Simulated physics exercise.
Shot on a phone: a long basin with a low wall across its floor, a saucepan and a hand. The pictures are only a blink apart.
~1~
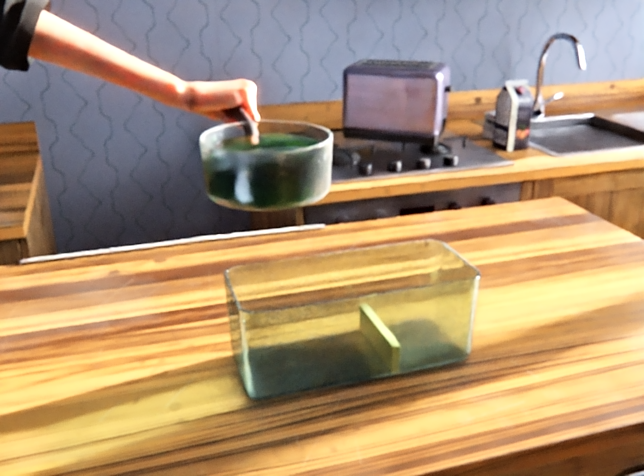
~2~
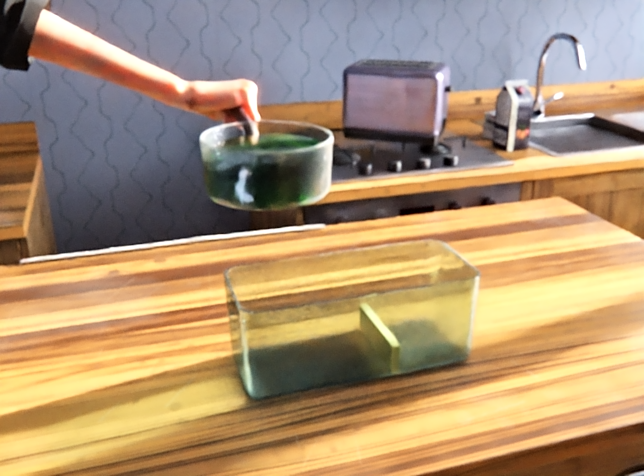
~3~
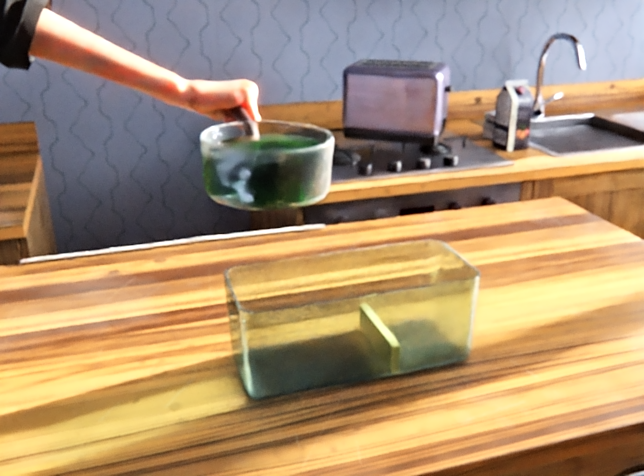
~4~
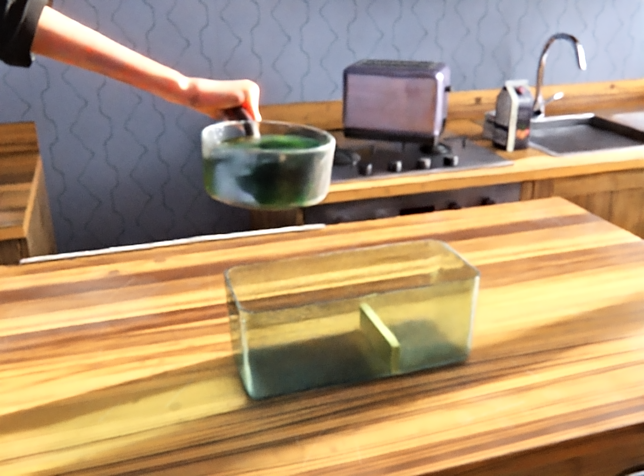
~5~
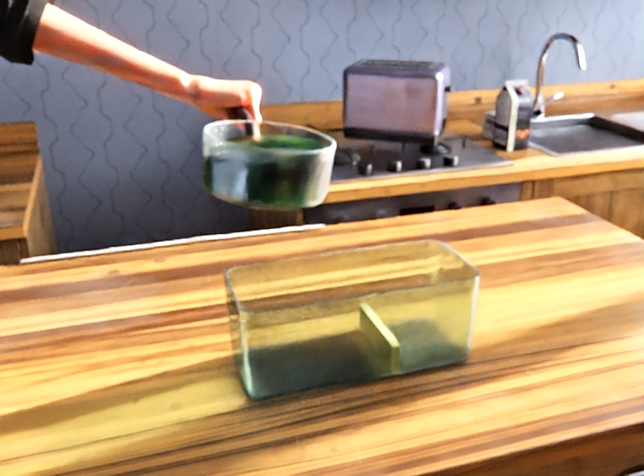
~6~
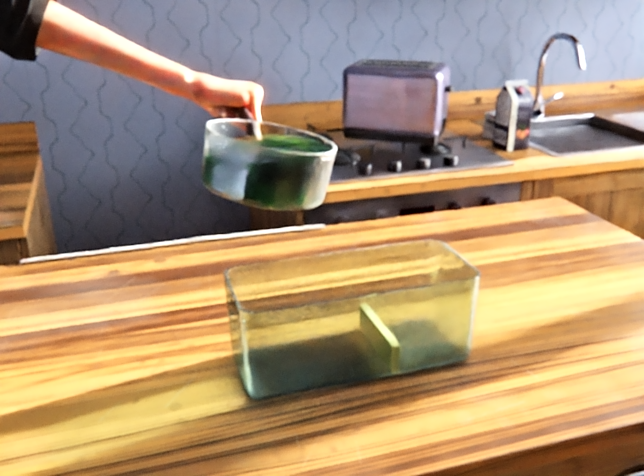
A hand held a clear saucepan of dark green liquid above a long glass basin with a low wall inside, then slowly tilted it slightly to the right while the basin sat still.
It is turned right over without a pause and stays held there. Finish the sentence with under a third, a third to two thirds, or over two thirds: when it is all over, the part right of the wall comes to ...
When it is all over, the part right of the wall comes to a third to two thirds.
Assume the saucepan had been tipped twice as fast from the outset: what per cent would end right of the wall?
I'd say close to 30 %.
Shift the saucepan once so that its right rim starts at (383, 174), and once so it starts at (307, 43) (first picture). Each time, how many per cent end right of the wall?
70 and 50 in a hundred.
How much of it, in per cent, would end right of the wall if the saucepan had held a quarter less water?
35 %.
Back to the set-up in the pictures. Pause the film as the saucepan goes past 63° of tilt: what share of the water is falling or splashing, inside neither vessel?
Close to 35 in a hundred.
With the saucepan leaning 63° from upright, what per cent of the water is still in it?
Near 55 in a hundred still remains.
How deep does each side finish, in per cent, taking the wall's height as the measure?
I'd say about 40 for the left and about 70 for the right.
A moment on, the tilt is 63° and 55 per cent is still to pour, 5 is left of the wall and 6 right of it.
Next, the tilt is 93° and 12 per cent is still to pour, 28 is left of the wall and 50 right of it.
Then the tilt is 97° and 2 per cent is still to pour, 48 is left of the wall and 48 right of it.
Later the tilt is 97° and 0 per cent is still to pour, 51 is left of the wall and 49 right of it.
Finally, 51 per cent lies left of the wall, 49 right of it and 1 outside.
